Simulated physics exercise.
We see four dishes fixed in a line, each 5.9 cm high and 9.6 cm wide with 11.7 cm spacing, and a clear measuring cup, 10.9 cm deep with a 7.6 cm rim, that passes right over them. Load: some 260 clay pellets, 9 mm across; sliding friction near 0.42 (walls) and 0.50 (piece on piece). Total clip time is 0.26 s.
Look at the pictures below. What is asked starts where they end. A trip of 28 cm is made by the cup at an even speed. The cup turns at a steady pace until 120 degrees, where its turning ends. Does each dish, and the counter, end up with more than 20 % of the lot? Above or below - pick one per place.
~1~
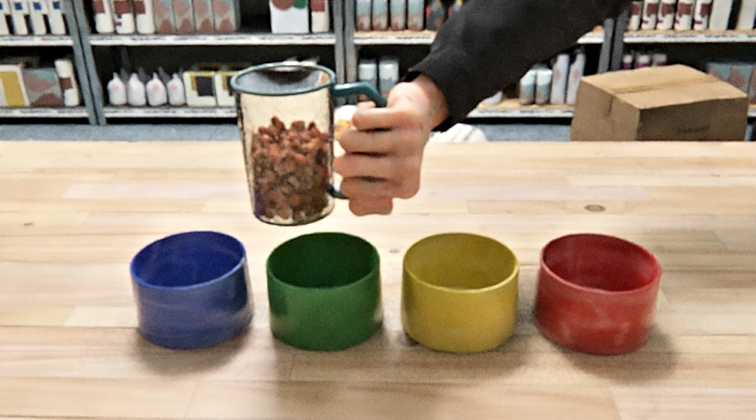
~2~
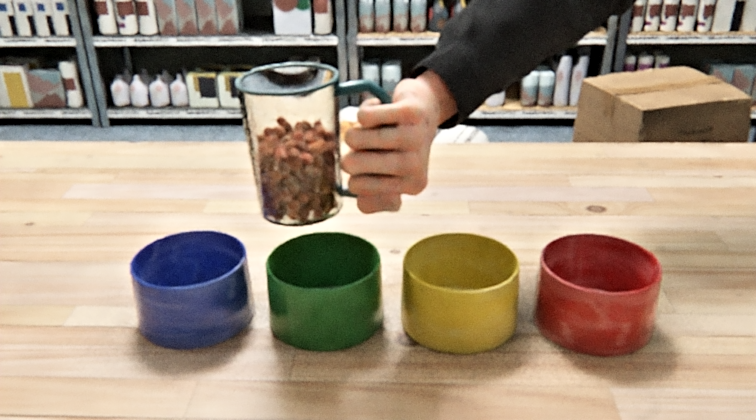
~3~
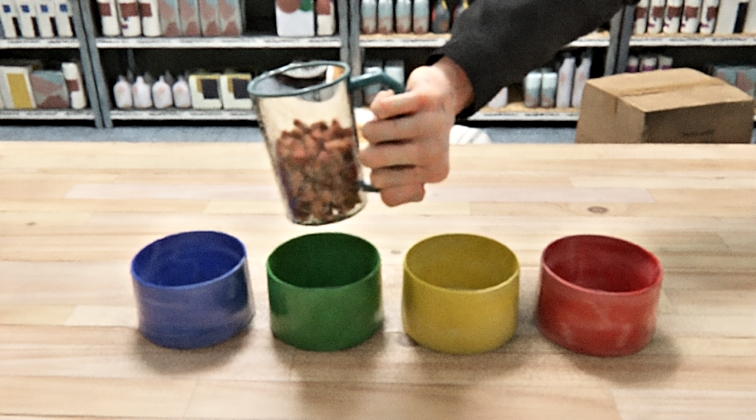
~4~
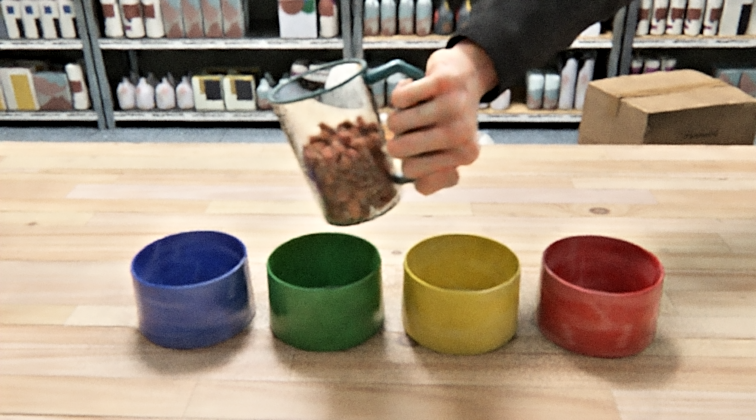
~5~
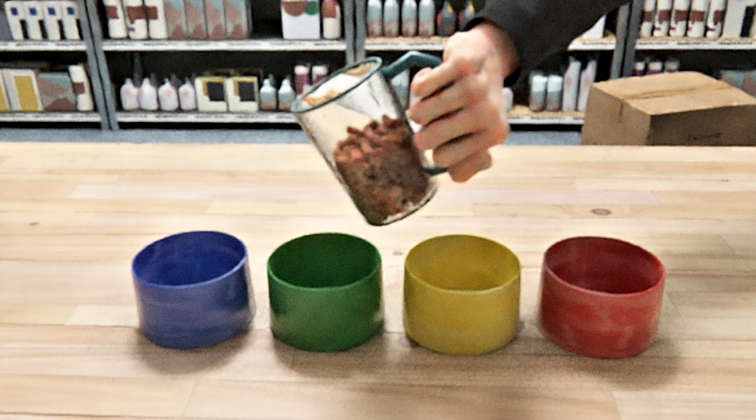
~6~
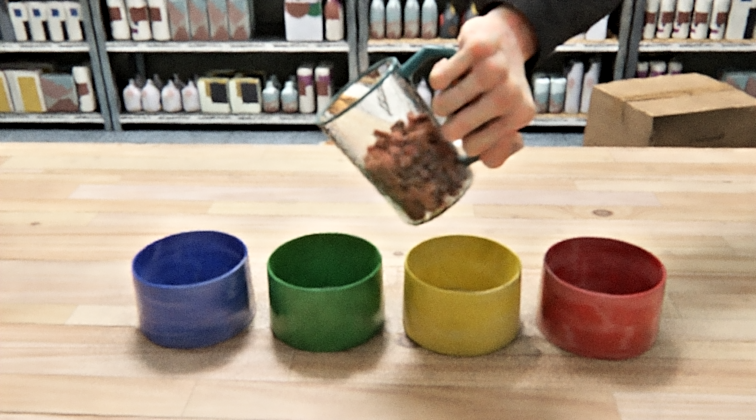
Red dish: Above; blue dish: Below; green dish: Below; yellow dish: Below; counter: Above.
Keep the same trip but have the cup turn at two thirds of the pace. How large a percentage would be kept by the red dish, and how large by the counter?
Red: 50, counter: 50.
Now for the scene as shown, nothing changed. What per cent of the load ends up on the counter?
Estimate: Near 45 per cent.
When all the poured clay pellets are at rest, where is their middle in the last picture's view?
In the last view, approximately (560, 312).
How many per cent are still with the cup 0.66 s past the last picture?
Roughly 75 %.
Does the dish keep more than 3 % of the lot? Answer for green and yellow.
Checking green: It falls short; checking yellow: It clears.
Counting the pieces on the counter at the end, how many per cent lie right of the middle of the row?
Share: About 100 in a hundred.
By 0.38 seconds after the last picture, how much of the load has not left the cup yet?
100 %.
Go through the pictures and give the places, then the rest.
The first picture shows cup at (289, 146), tilt 0 degrees, lip at (234, 79), moved 0.0 cm; middle of the pieces at (289, 167); blue dish at (189, 258); green dish at (323, 259); yellow dish at (460, 260); red dish at (599, 261).
The second picture shows cup at (295, 145), tilt 2 degrees, lip at (238, 80), moved 0.5 cm; middle of the pieces at (296, 166).
The third picture shows cup at (314, 145), tilt 8 degrees, lip at (251, 86), moved 1.9 cm; middle of the pieces at (317, 166).
The fourth picture shows cup at (341, 145), tilt 18 degrees, lip at (271, 96), moved 4.1 cm; middle of the pieces at (347, 166).
The fifth picture shows cup at (370, 145), tilt 27 degrees, lip at (293, 107), moved 6.3 cm; middle of the pieces at (380, 165).
The sixth picture shows cup at (399, 146), tilt 37 degrees, lip at (318, 120), moved 8.6 cm; middle of the pieces at (411, 164); blue dish at (190, 257); green dish at (325, 260); yellow dish at (463, 262); red dish at (604, 265).
Then, 0.23 s after the last picture, tilt 79 degrees; cup holds 100 %.
Then, 0.38 s after the last picture, tilt 107 degrees; cup holds 100 %.
Then, 0.66 s after the last picture, tilt 120 degrees; cup holds 75 %, red 20 %.
In the end, red 50 %, blue 0 %, green 0 %, yellow 5 %, counter 45 %.
